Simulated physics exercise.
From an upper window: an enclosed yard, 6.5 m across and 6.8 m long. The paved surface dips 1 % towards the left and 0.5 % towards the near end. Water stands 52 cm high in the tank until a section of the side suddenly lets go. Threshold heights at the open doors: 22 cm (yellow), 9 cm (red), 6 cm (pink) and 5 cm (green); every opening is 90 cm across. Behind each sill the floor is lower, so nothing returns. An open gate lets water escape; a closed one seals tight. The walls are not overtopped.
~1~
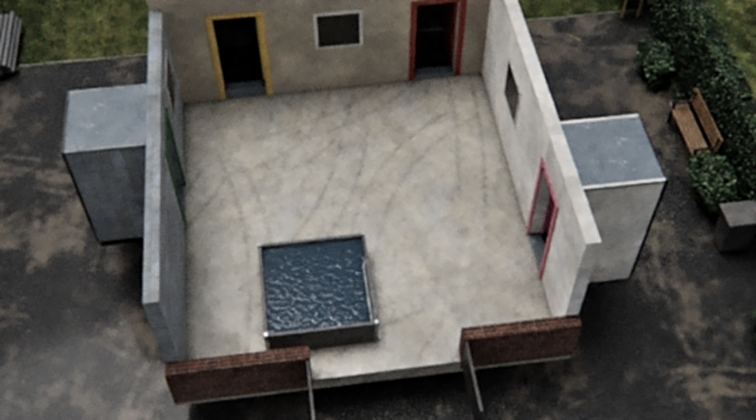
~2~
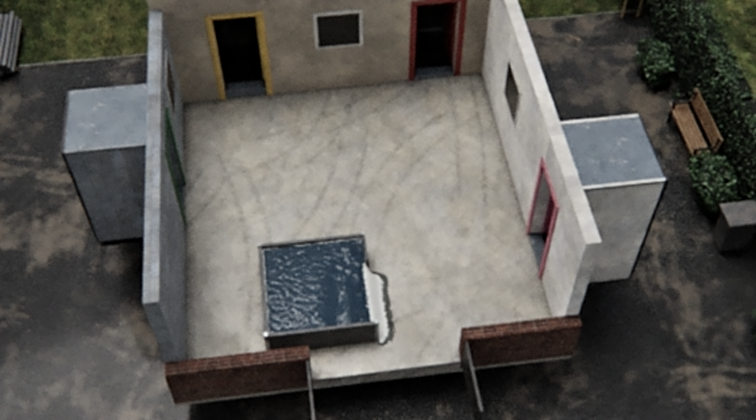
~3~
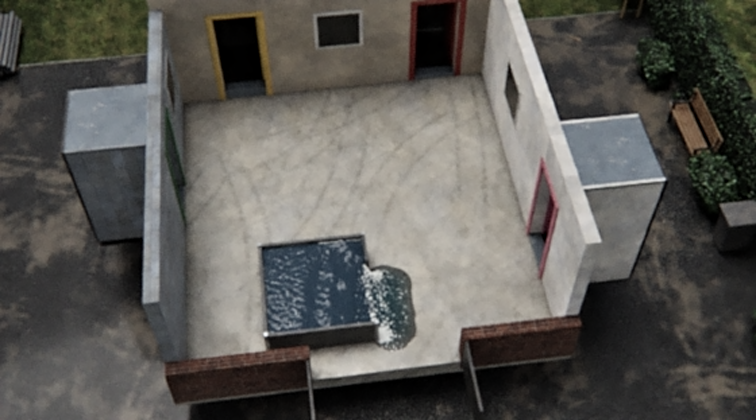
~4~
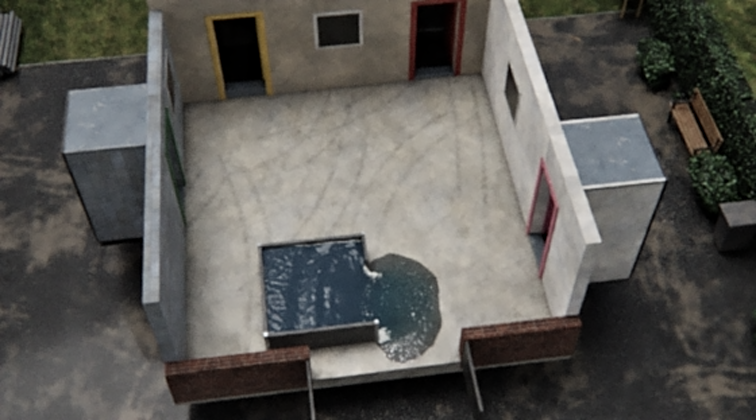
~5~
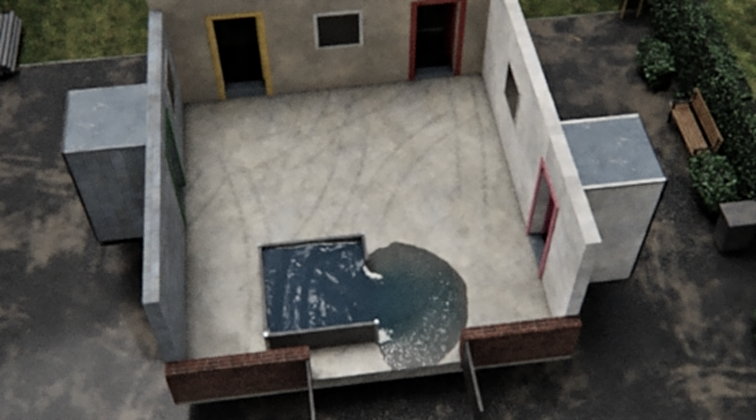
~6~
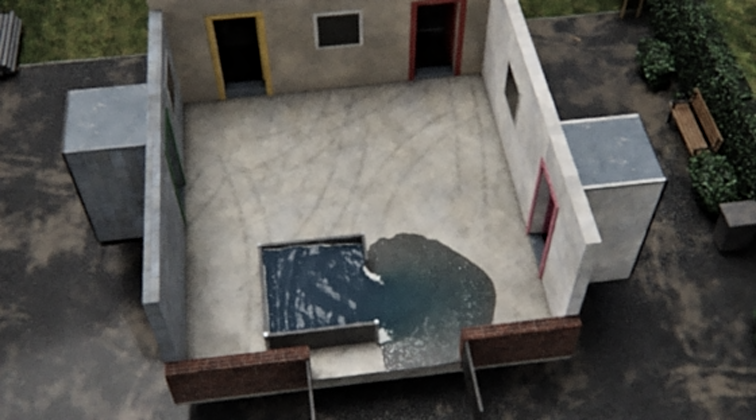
Water pours from the right side of a square tank and spreads across the paved yard.
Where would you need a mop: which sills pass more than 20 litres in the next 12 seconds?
Door by door: At the yellow door it does not reach the limit; at the red door it stays under the limit; at the pink door it exceeds the limit; at the green door it stays under the limit.
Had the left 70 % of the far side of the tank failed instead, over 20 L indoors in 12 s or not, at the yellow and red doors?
Then: Yellow not over, red not over.
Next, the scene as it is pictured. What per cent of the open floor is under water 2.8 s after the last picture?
Some 25 per cent of it.
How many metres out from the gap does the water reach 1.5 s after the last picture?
Some 4.0 m out.
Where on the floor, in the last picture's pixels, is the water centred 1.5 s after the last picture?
Near (402, 298).
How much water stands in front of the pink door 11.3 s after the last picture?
Some 2.0 cm.
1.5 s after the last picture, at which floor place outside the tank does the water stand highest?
At about (535, 339).
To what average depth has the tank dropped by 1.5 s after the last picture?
Some 25 cm.
Then, 0.7 s after the last picture water covers 20 % of the floor and is deepest (30 cm) near (555, 337); yellow door not reached, red door not reached, pink door 11 cm at the sill, 2 L in, green door not reached.
Then, 1.5 s after the last picture water covers 20 % of the floor and is deepest (32 cm) near (535, 339); yellow door not reached, red door not reached, pink door 19 cm at the sill, 40 L in, green door not reached.
Then, 2.8 s after the last picture water covers 25 % of the floor and is deepest (20 cm) near (525, 341); yellow door not reached, red door not reached, pink door 13 cm at the sill, 107 L in, green door not reached.
Then, 6.3 s after the last picture water covers 60 % of the floor and is deepest (8 cm) near (505, 343); yellow door 1 cm at the sill, 0 L in, red door 7 cm at the sill, 3 L in, pink door 7 cm at the sill, 130 L in, green door not reached.
Then, 11.3 s after the last picture water covers 85 % of the floor and is deepest (8 cm) near (185, 155); yellow door 3 cm at the sill, 0 L in, red door 2 cm at the sill, 4 L in, pink door 2 cm at the sill, 131 L in, green door 6 cm at the sill, 0 L in.
